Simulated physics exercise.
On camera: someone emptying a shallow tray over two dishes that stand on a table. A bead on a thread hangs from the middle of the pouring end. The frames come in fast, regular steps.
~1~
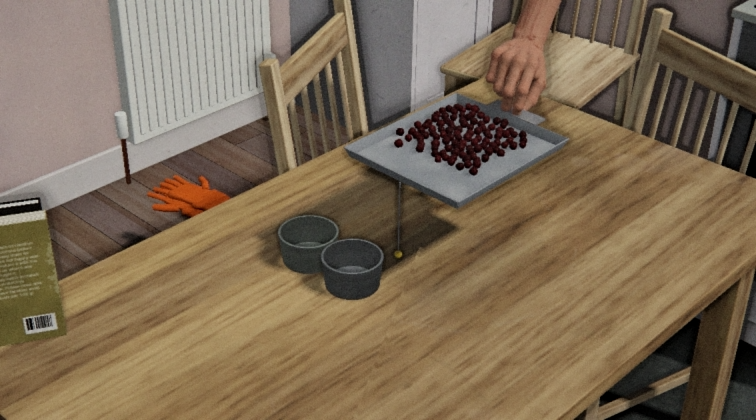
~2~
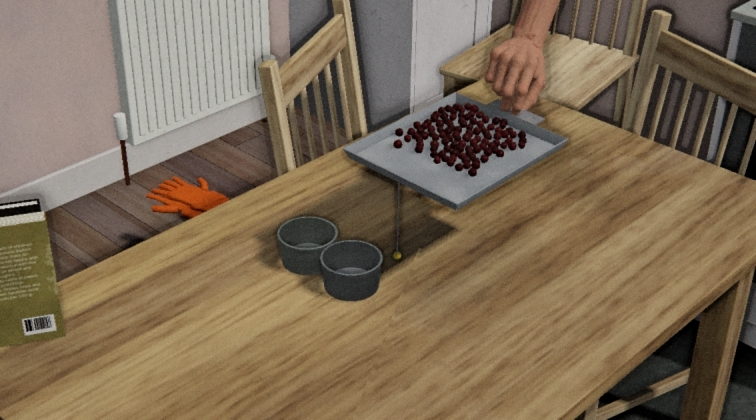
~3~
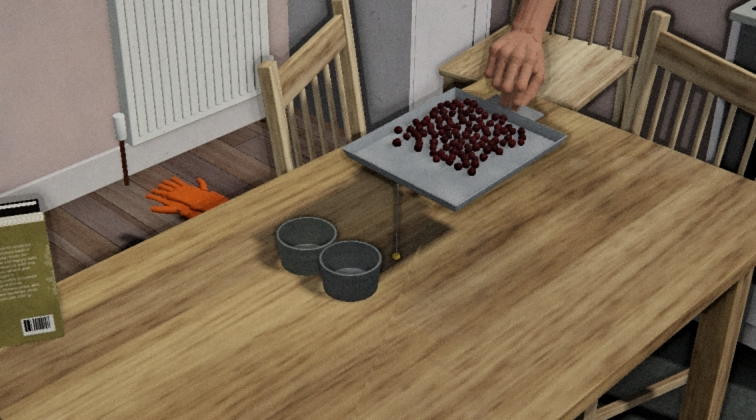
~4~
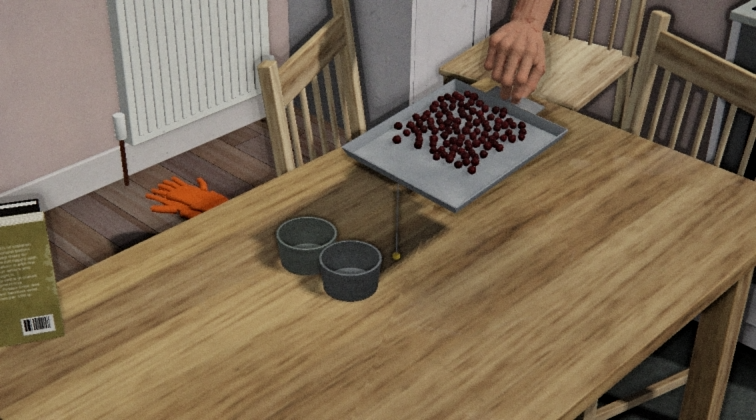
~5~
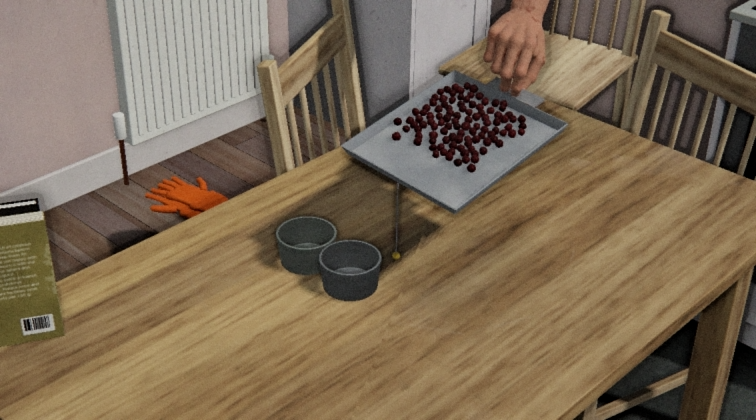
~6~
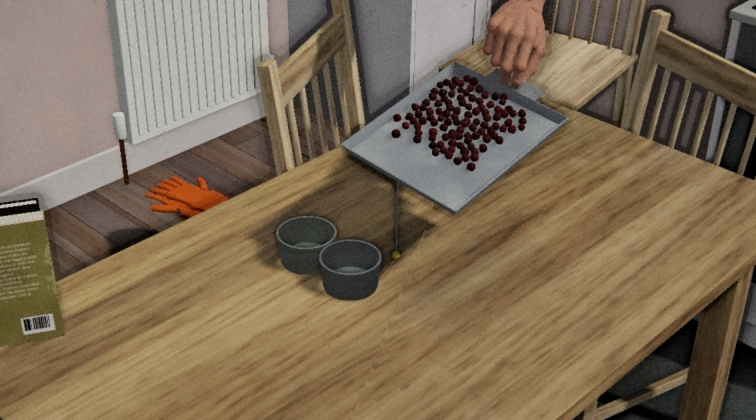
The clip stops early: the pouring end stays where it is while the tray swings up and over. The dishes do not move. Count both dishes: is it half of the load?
In the dishes lies less than half of it.
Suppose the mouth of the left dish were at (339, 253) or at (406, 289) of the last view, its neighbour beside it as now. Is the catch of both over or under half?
The first try: Below a half. The second: More than half.
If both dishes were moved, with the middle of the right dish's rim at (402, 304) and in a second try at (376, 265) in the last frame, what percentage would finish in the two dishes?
In turn 40 and 10 in a hundred.
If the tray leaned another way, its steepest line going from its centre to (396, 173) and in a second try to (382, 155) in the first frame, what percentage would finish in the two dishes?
About 70 and 50 per cent.
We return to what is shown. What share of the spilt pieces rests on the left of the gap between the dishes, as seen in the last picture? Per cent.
Near 0 %.
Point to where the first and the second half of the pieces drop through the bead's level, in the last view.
Early half (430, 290), late half (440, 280).
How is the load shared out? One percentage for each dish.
Left dish: 0 %, right dish: 0 %.
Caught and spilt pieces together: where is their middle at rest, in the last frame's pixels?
Close to (427, 336).
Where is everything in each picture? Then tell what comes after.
In the first picture, corners of the pouring end near (350, 147) and (458, 199), level; middle of the load near (469, 138), dried cherries; left dish near (288, 254); right dish near (331, 280); bead on its thread near (398, 254).
In the second picture, corners of the pouring end near (349, 148) and (457, 200), level; middle of the load near (468, 138).
In the third picture, corners of the pouring end near (348, 148) and (456, 202), tipped barely, lowest at the right corner; middle of the load near (467, 136).
In the fourth picture, corners of the pouring end near (348, 147) and (455, 204), tipped a little, lowest at the right corner; middle of the load near (467, 131).
In the fifth picture, corners of the pouring end near (347, 145) and (455, 205), tipped a little, lowest at the right corner; middle of the load near (467, 126).
In the sixth picture, corners of the pouring end near (347, 144) and (455, 207), tipped a little, lowest at the right corner; middle of the load near (467, 121); left dish near (286, 255); right dish near (329, 280).
Shortly afterwards, tray tipped steeply; the bulk on the tray; a little outside both; a little in the air.
Next, tray tipped right over; a little on the tray; near two thirds outside both; near a quarter in the air.
Some moments later, tray tipped past a quarter turn; the whole lot outside both.
In the end, tray tipped past a quarter turn; none at all in the right dish; none at all in the left dish; the whole lot outside both.
